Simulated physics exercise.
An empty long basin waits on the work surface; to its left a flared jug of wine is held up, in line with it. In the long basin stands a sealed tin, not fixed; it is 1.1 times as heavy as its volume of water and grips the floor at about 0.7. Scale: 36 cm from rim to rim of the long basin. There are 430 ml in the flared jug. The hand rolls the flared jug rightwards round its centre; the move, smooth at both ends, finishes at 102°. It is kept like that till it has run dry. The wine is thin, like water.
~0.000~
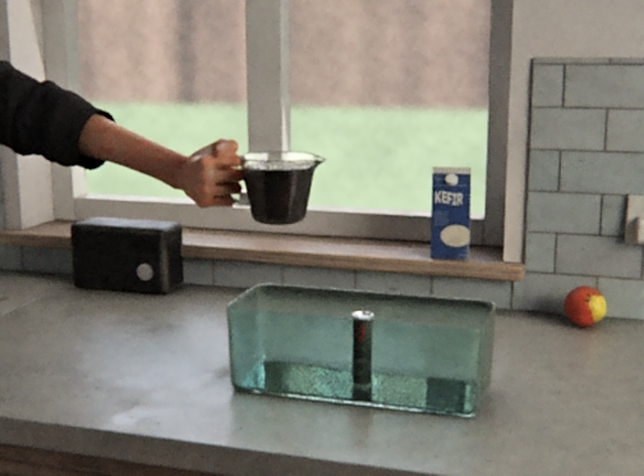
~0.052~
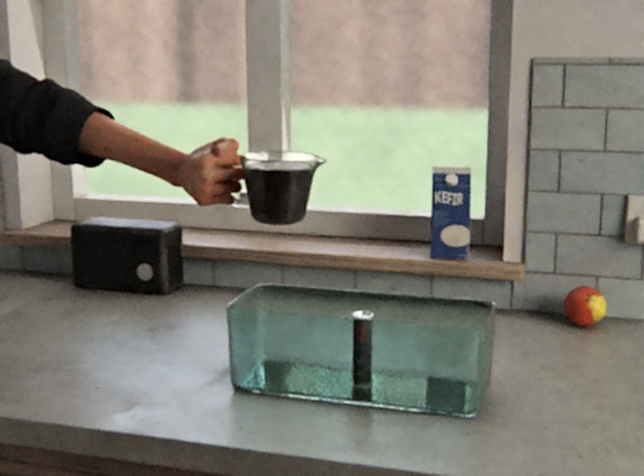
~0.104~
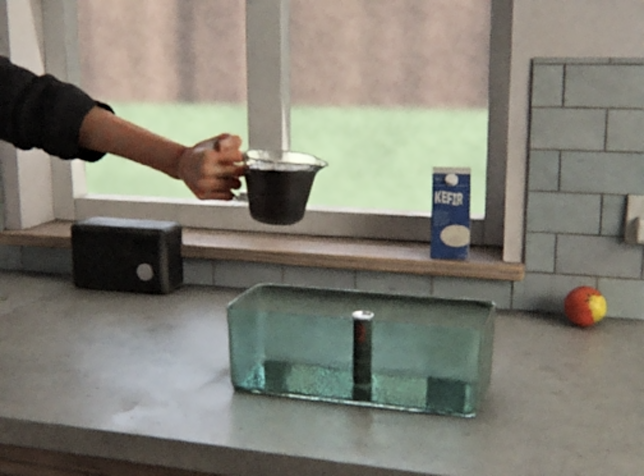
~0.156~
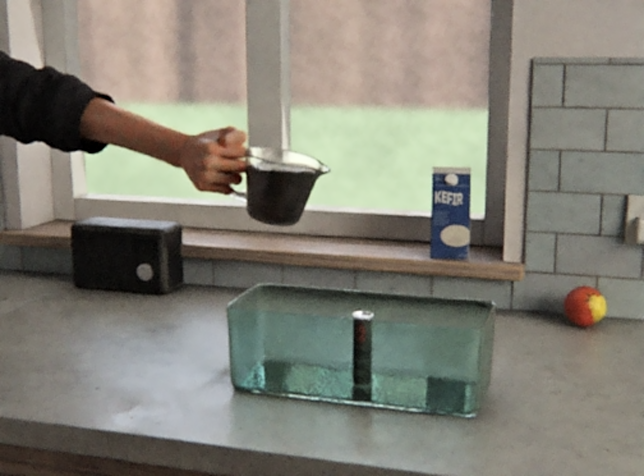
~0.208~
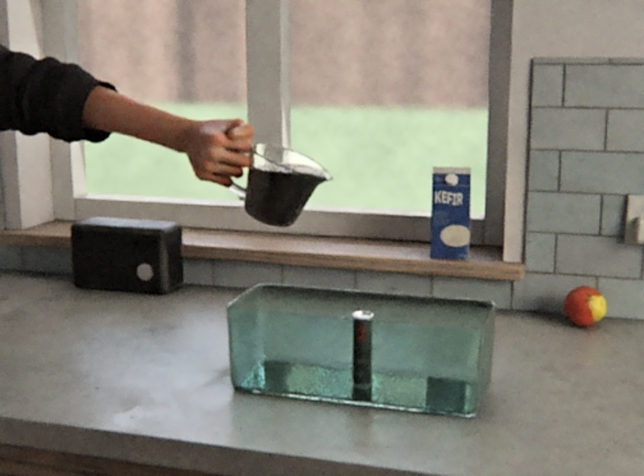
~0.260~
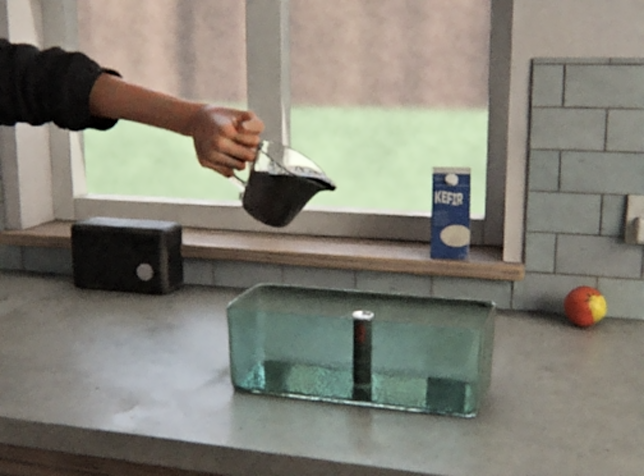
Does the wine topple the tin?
It falls.
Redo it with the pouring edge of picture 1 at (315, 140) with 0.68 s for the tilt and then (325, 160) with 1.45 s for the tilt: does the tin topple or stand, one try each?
First it goes over; then it remains upright.
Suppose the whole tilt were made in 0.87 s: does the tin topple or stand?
Then it falls.
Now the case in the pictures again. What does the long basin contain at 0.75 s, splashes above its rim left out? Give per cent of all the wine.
Near 84 in a hundred.
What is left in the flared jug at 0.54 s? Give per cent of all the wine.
About 40 per cent.
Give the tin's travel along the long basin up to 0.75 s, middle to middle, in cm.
Some 1 cm.
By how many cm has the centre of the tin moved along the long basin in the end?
Some 9.0 cm.
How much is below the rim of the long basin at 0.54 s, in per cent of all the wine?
Near 26 in a hundred.
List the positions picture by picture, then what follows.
In the first frame, it leans 0°; its right rim is at (326, 159); the wine meets the walls at (248, 164) and (315, 167); the long basin's rim runs from (242, 296) to (490, 317); the tin's top is at (363, 318).
In the second frame, it leans 1°; its right rim is at (327, 161); the wine meets the walls at (248, 164) and (315, 168).
In the third frame, it leans 5°; its right rim is at (328, 164); the wine meets the walls at (249, 163) and (316, 169).
In the fourth frame, it leans 12°; its right rim is at (331, 171); the wine meets the walls at (252, 163) and (319, 170).
In the fifth frame, it leans 21°; its right rim is at (333, 179); the wine meets the walls at (255, 166) and (327, 173).
In the sixth frame, it leans 31°; its right rim is at (334, 190); the wine meets the walls at (255, 171) and (326, 181); 2 per cent is over the edge.
After 0.54 s the tilt is 90° and 40 per cent is still to pour; the tin stands where it began.
After 0.75 s the tilt is 102° and 4 per cent is still to pour; the tin stands 1 cm from where it began.
After 0.96 s the tilt is 102° and 0 per cent is still to pour; the tin leans 47°.
After 1.20 s the tilt is 102° and 0 per cent is still to pour; the tin lies on its side.
In the end the tin lies on its side.
